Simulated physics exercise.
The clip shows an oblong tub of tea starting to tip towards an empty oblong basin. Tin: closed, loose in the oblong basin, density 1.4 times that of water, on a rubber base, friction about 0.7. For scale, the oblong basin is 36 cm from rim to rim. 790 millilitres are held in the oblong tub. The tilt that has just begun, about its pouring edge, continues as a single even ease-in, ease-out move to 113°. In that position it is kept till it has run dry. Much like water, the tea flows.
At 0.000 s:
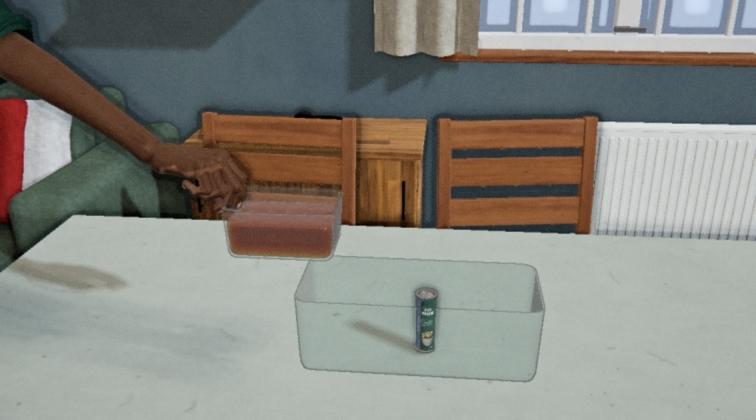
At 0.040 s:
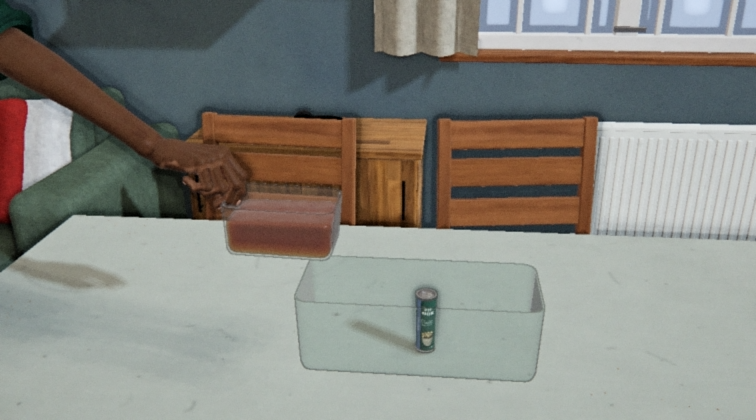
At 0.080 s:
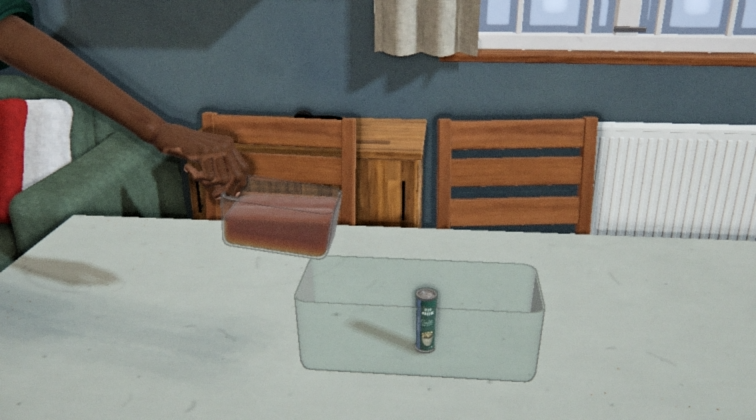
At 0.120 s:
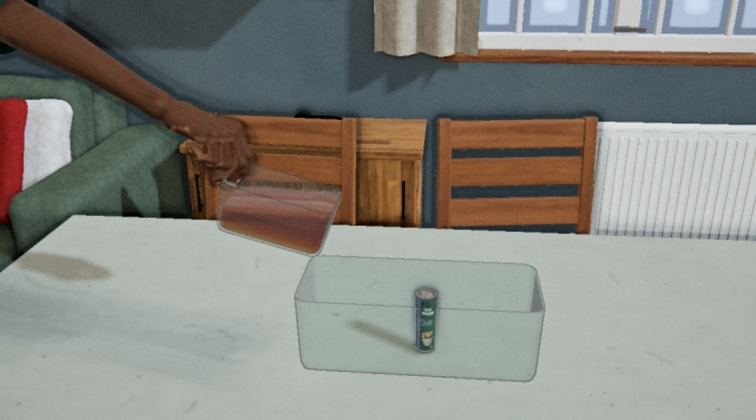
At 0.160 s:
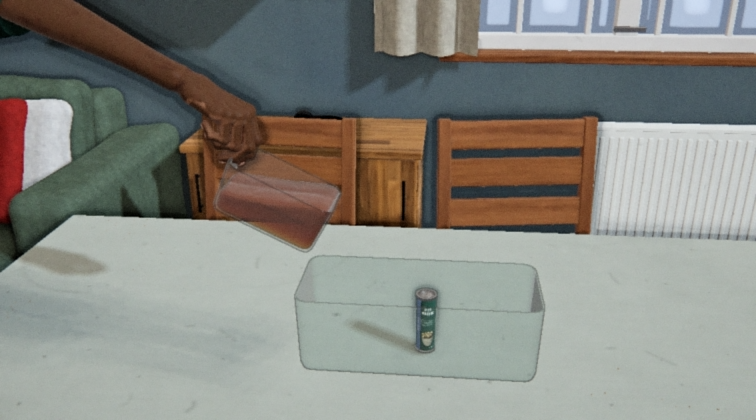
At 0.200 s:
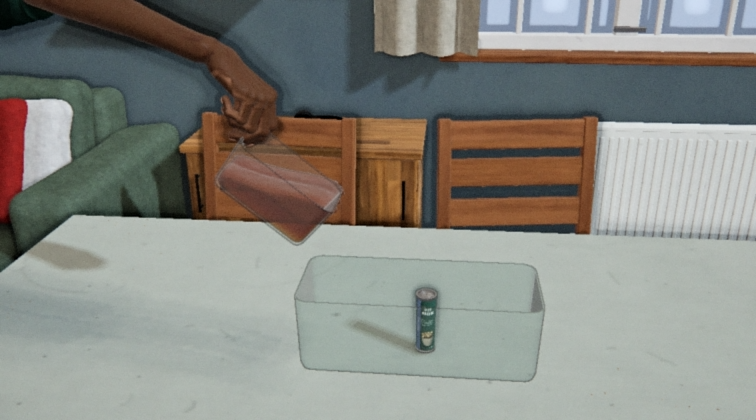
A clear oblong tub of reddish-brown tea, gripped by a hand at the left, tilted steadily down to the right beside a see-through basin with a small green tin standing in it.
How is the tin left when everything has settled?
It ends up tipped over.
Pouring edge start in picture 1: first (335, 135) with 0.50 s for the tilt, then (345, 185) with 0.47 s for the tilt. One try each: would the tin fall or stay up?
Trial 1 - tin stays standing; trial 2 - tin stays standing.
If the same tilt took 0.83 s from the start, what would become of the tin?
The tin stays on its base.
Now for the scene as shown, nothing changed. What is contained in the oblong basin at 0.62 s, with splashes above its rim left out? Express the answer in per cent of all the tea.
Around 86 per cent of the whole.
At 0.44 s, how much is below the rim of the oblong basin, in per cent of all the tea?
At that time the basin holds about 8 per cent of the liquid.
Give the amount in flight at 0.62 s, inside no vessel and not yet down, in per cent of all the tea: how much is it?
Near 12 per cent, I'd say.
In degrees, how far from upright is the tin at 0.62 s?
It is at some 15°.
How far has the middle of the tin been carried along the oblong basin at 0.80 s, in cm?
Estimate: Around 7 cm.
After 0.44 s the tilt is 109° and 34 per cent is still to pour; the tin stands where it began.
After 0.62 s the tilt is 113° and 3 per cent is still to pour; the tin leans 14°.
After 0.80 s the tilt is 113° and 0 per cent is still to pour; the tin lies on its side.
After 1.00 s the tilt is 113° and 0 per cent is still to pour; the tin lies on its side.
In the end the tin lies on its side.
